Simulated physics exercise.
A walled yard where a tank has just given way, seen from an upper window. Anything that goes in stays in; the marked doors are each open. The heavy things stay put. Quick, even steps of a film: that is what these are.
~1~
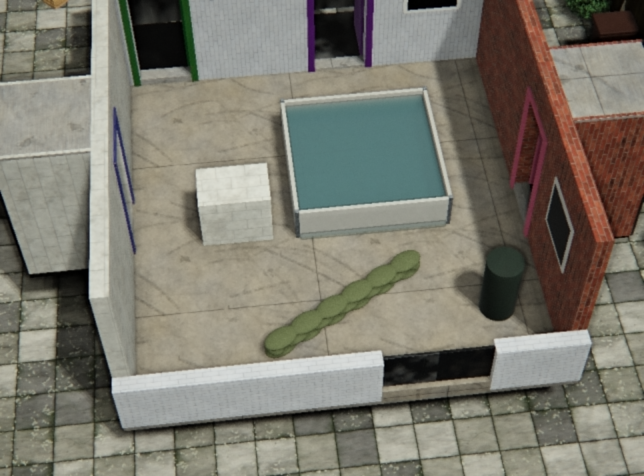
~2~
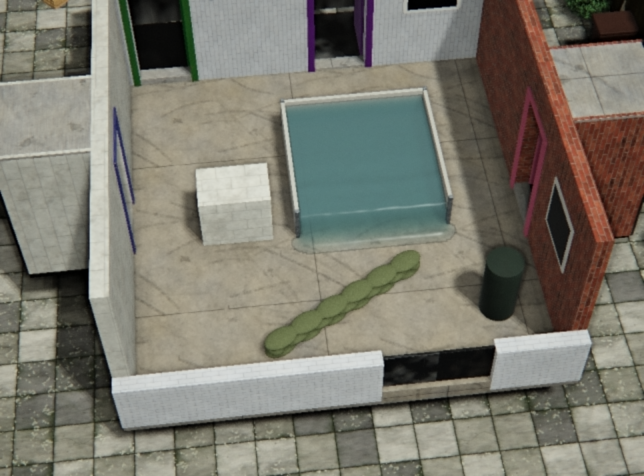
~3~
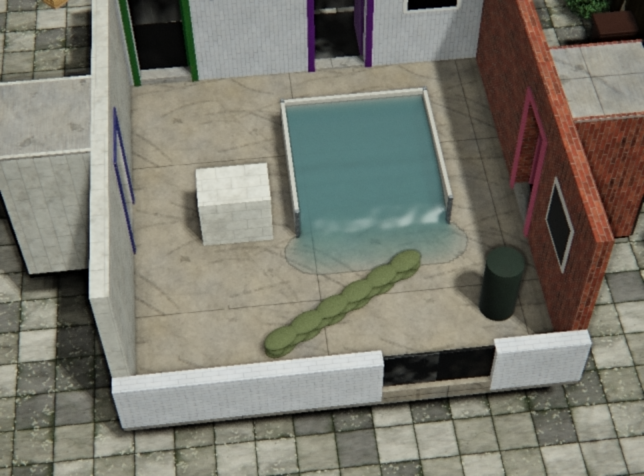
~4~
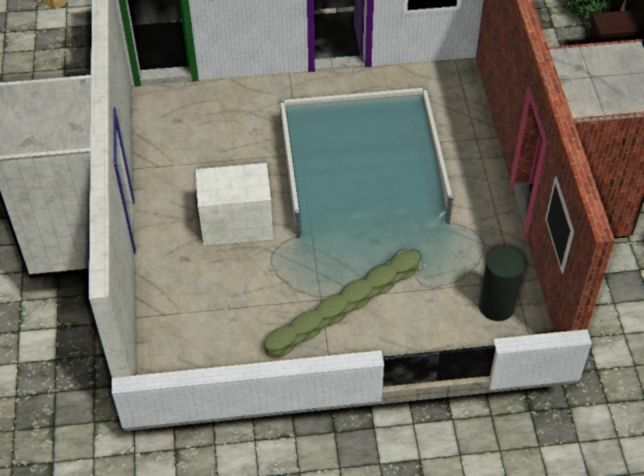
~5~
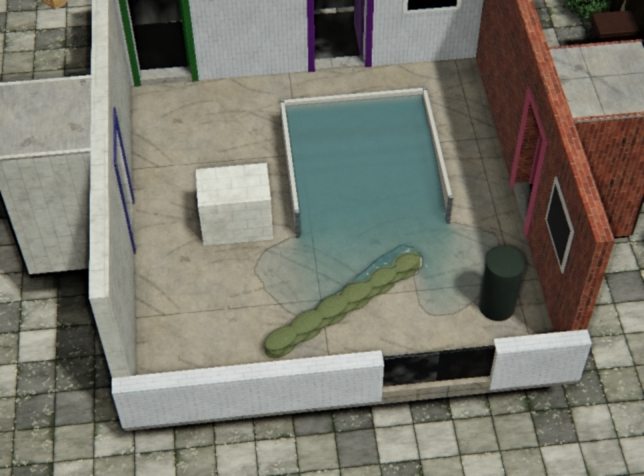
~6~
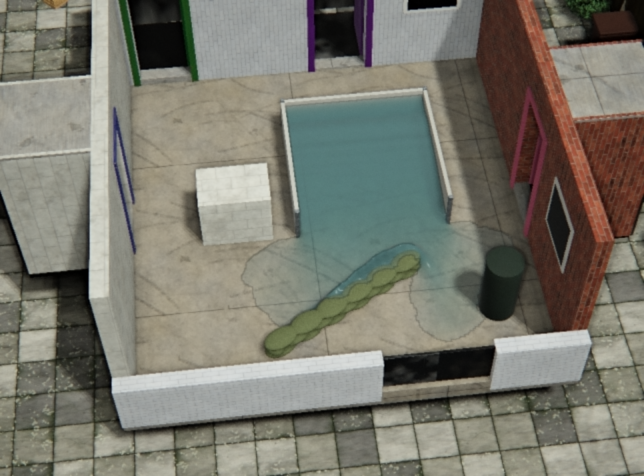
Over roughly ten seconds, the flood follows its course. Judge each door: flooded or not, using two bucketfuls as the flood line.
The purple door is not flooded. The green door is not flooded. The pink door is not flooded. The blue door is flooded.
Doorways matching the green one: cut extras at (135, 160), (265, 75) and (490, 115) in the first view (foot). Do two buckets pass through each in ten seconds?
Same order as asked - stays within the limit, stays within the limit and stays within the limit.
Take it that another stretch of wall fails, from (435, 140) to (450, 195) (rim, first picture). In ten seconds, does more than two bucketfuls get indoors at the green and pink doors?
Briefly, the green one remains below the line and the pink one crosses the line.
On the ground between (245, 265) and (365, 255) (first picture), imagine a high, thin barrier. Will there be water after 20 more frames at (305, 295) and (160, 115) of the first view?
In that order: Awash, clear.
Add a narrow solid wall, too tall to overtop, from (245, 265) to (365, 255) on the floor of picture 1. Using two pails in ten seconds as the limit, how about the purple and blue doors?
Taking them one at a time, the purple door falls short of the limit and the blue door overshoots the limit.
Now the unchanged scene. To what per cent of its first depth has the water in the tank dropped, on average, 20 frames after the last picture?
Somewhere around 30 %, give or take.
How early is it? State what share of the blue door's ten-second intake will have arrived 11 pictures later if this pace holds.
It works out at roughly 0 percent of the ten-second total.
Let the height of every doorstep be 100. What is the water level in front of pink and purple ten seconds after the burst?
In order: Roughly 70 % and 120 %.
A moment on, water covers 25 % of the floor; the purple door not reached, the green door not reached, the pink door not reached, the blue door not reached.
Next, water covers 40 % of the floor; the purple door not reached, the green door not reached, the pink door not reached, the blue door not reached.
Then, water covers 55 % of the floor; the purple door not reached, the green door not reached, the pink door wet at the sill, nothing in, the blue door wet at the sill, nothing in.
Later, water covers 80 % of the floor; the purple door not reached, the green door wet at the sill, nothing in, the pink door wet at the sill, nothing in, the blue door under two buckets in.
In the end, water covers 95 % of the floor; the purple door under two buckets in, the green door under two buckets in, the pink door wet at the sill, nothing in, the blue door over two buckets in.
